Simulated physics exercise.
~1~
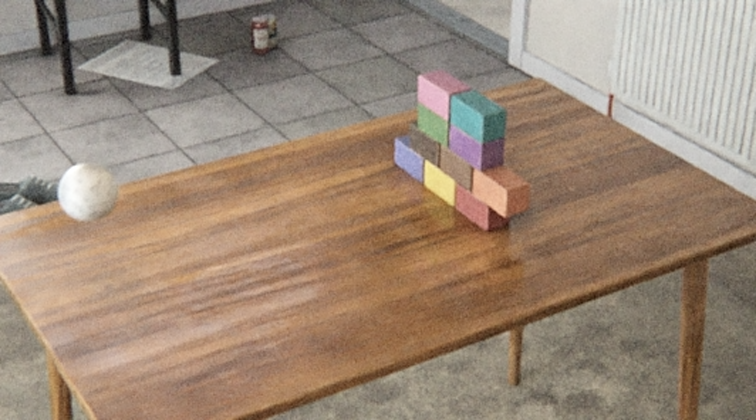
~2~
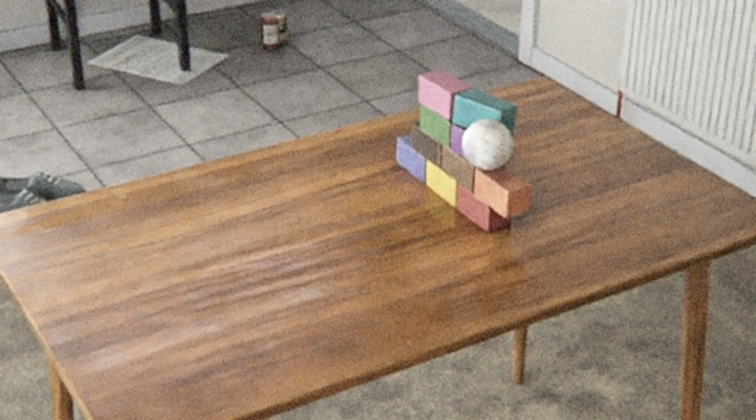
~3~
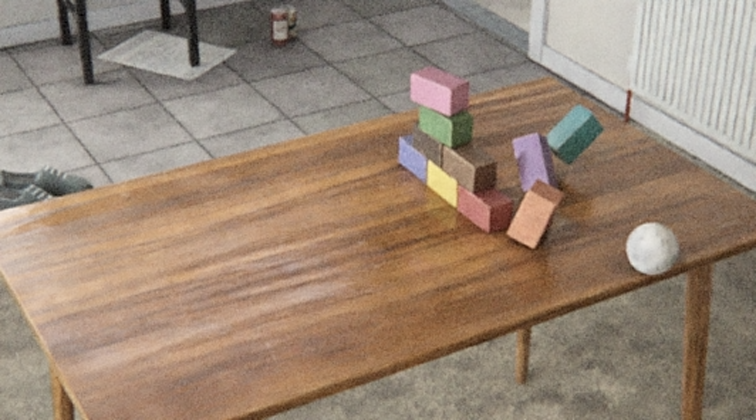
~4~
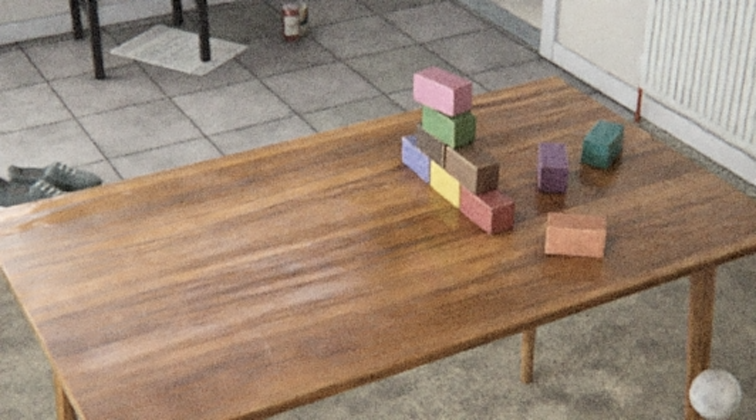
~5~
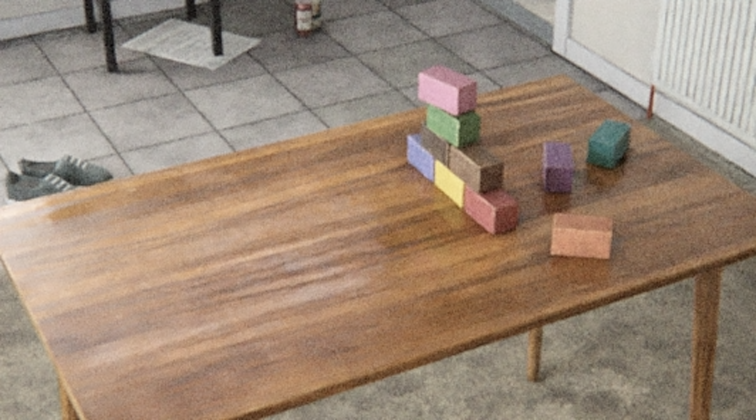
A white ball flies in from the left above a wooden table, heading for a small stepped pile of coloured blocks. It crosses the tabletop and strikes the right side of the pile. The turquoise, purple and orange blocks are knocked away to the right, tipping and turning as they go, while the ball carries on past them and drops beyond the table's near right edge. The three loose blocks settle apart on the tabletop, and the ball goes out of sight. The rest of the pile still stands, with the pink block perched on the green one.
